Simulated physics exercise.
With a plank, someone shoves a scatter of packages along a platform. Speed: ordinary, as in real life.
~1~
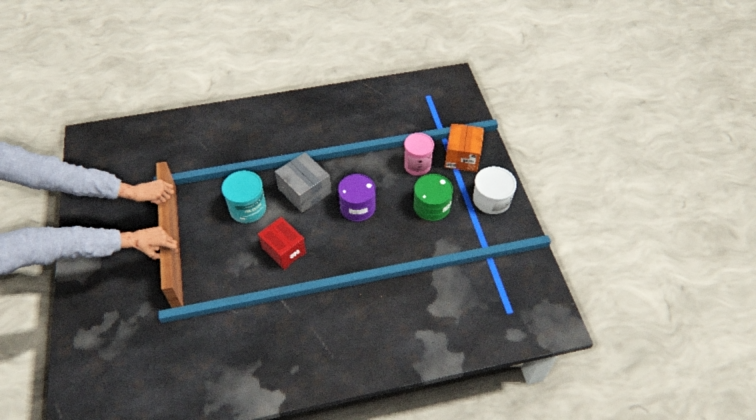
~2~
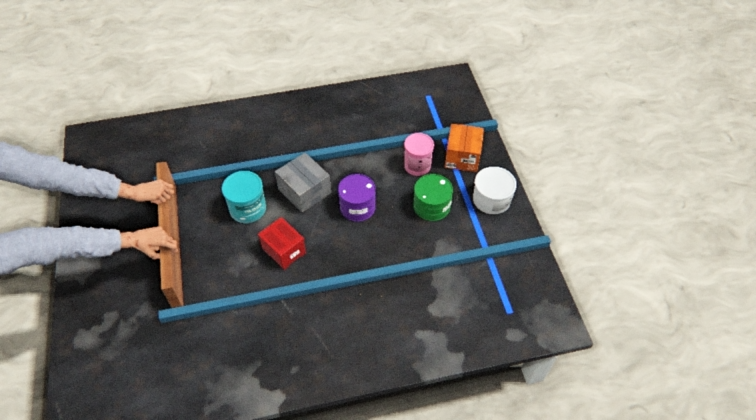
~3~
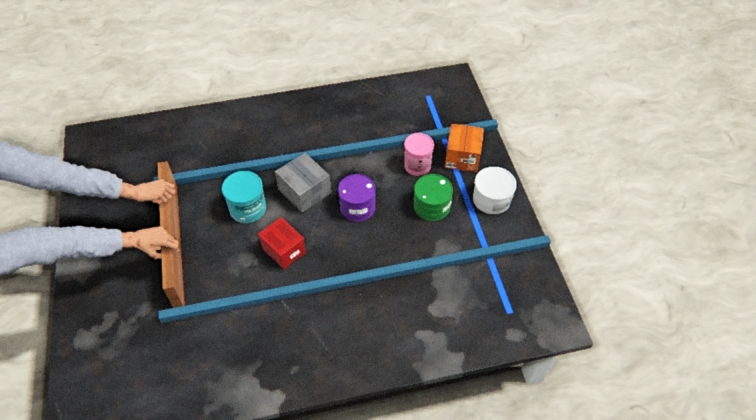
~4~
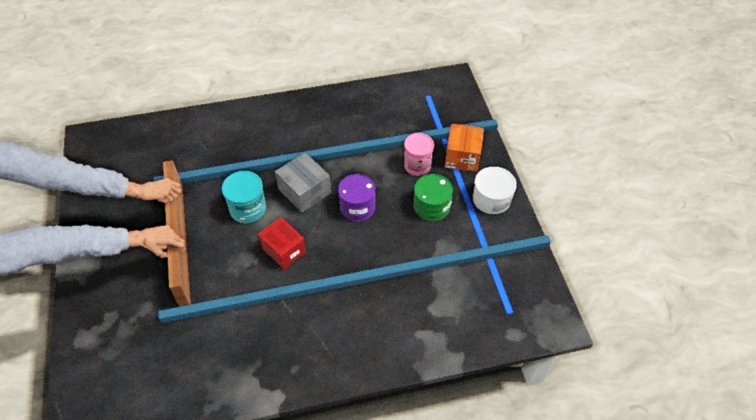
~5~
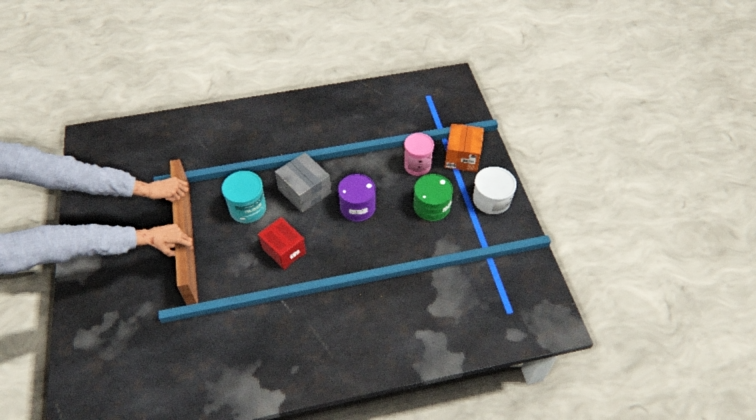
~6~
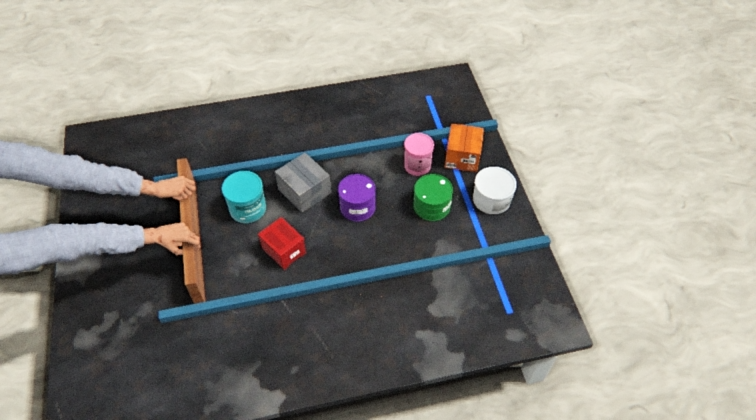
Two hands in pale blue-grey sleeves reach from the left to grip a wooden plank on a dark, worn platform over pale ground, seen from a fixed view above. Between two blue rails sit turquoise, purple, green, pink and white round containers, with grey, red and orange boxes, and blue tape crosses at right. The plank rests, then the hands slide it slightly right, touching nothing, while the packages stay still.
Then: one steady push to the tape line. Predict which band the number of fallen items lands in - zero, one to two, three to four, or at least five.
It ends with three or four down.
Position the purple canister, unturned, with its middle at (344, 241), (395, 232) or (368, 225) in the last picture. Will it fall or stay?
At the three spots, the purple canister keeps its place, keeps its place and keeps its place.
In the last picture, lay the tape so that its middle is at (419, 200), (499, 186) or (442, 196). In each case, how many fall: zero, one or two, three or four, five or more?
Taking the places in the order asked: One or two, then 5 or more, then three or four.
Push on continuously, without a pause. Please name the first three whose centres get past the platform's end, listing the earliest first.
The orange parcel comes first, followed by the white pail and then the pink pail.
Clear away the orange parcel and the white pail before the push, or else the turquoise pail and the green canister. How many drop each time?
The counts would be 1 and 1.
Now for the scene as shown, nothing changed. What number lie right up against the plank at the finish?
Looks like 3 of them, all told.
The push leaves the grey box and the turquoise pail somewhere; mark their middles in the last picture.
In the last picture the grey box sits around (499, 140) and the turquoise pail around (475, 157).
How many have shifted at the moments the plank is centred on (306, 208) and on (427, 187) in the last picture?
3 at one spot and 8 at the other.
Early on, none off yet; white pail at rest near (494, 191); orange parcel at rest near (464, 148); green canister at rest near (433, 197).
Finally, the number that fall off is three or four; lost, pink pail, orange parcel and white pail.
